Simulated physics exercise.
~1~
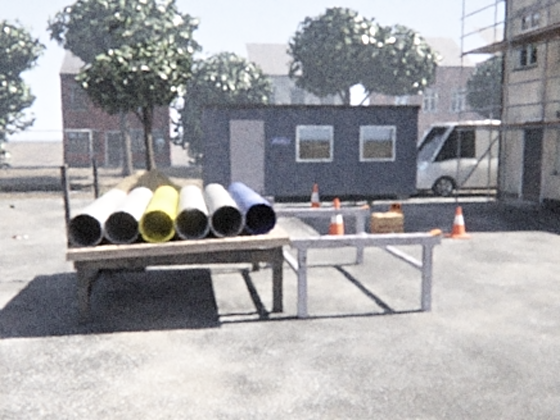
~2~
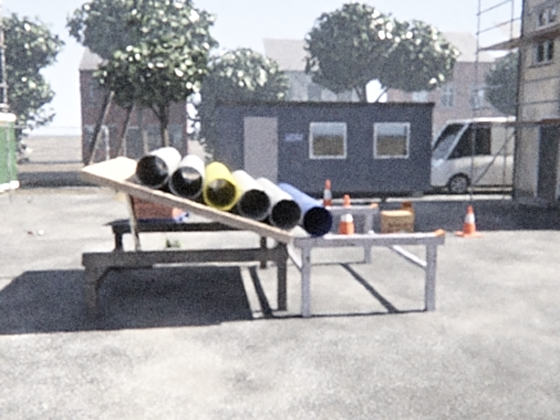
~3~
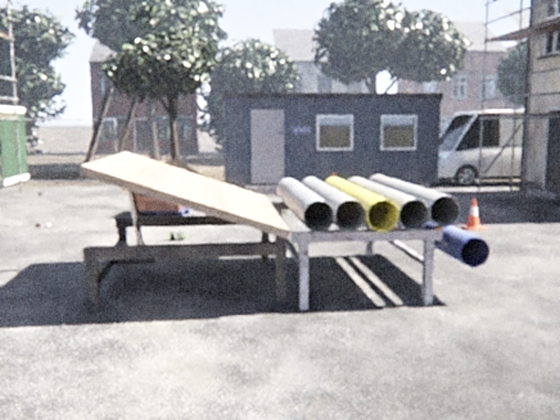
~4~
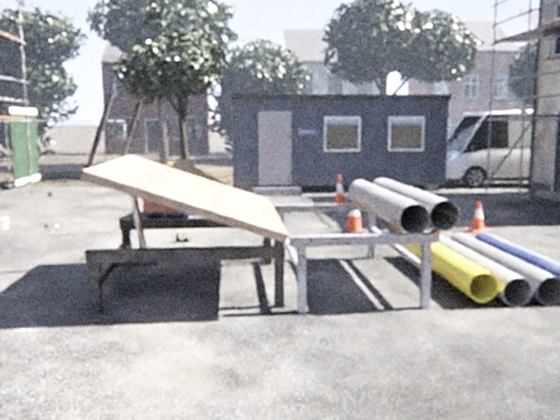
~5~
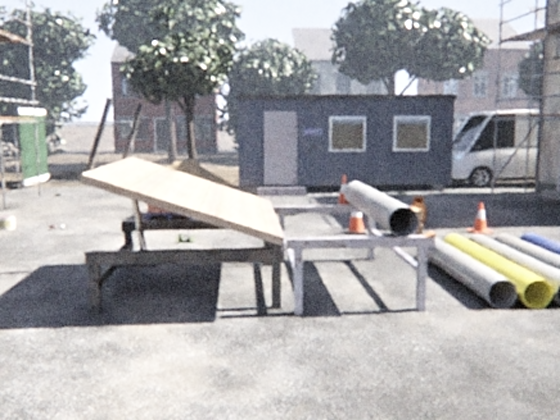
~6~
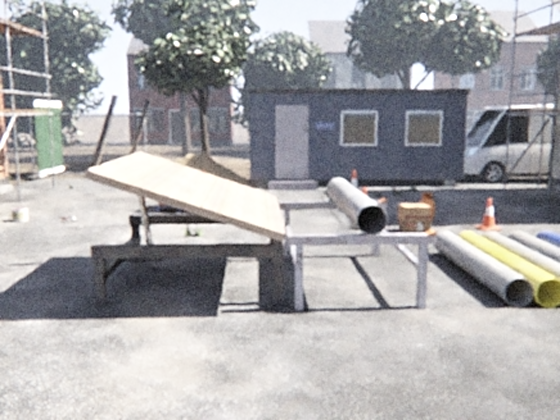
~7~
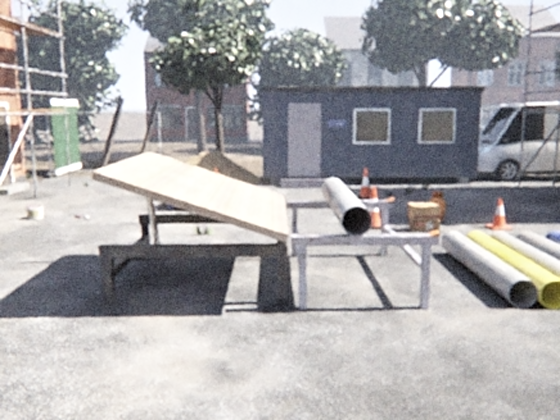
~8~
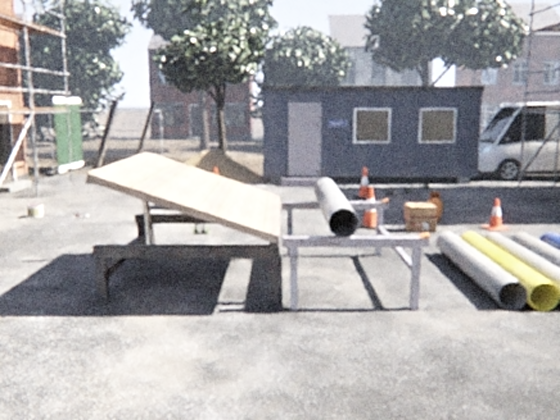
Six pipes roll right off a tilting deck, and all but one drop to the ground.
